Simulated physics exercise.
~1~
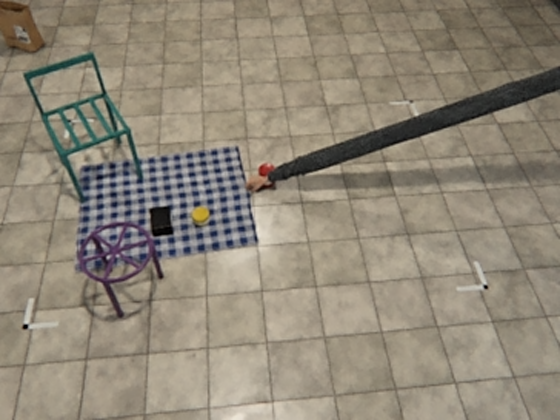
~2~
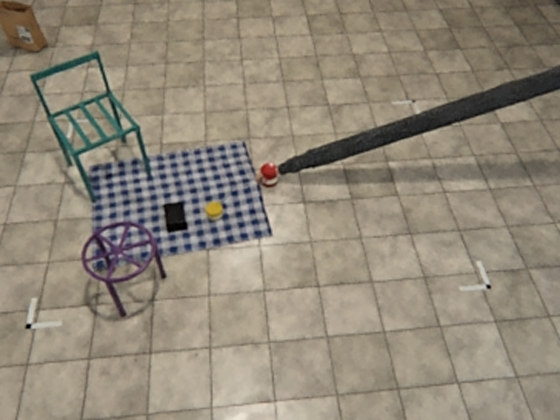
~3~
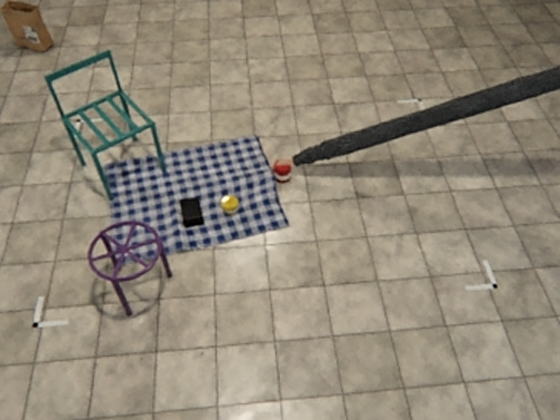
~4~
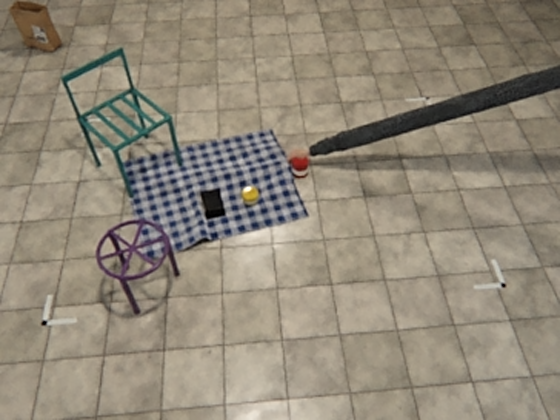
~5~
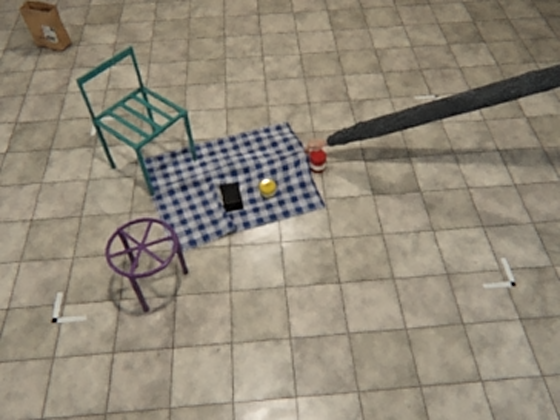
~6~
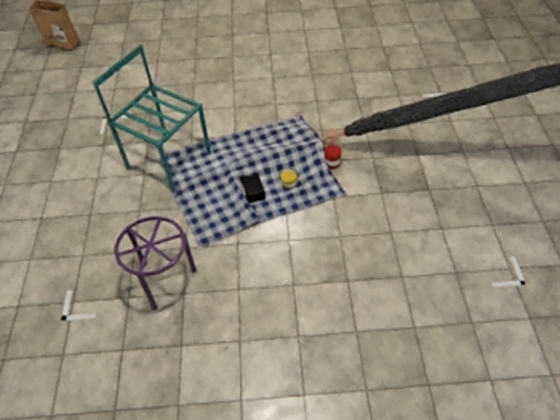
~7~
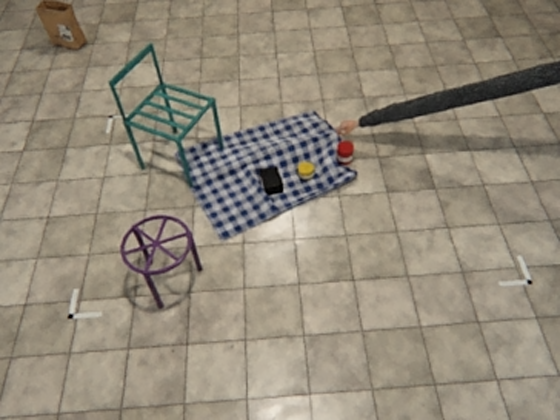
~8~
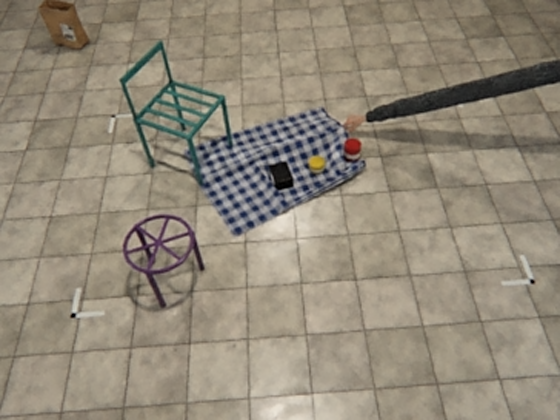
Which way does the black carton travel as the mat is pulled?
The black carton moves to the right, riding along with the checkered mat.
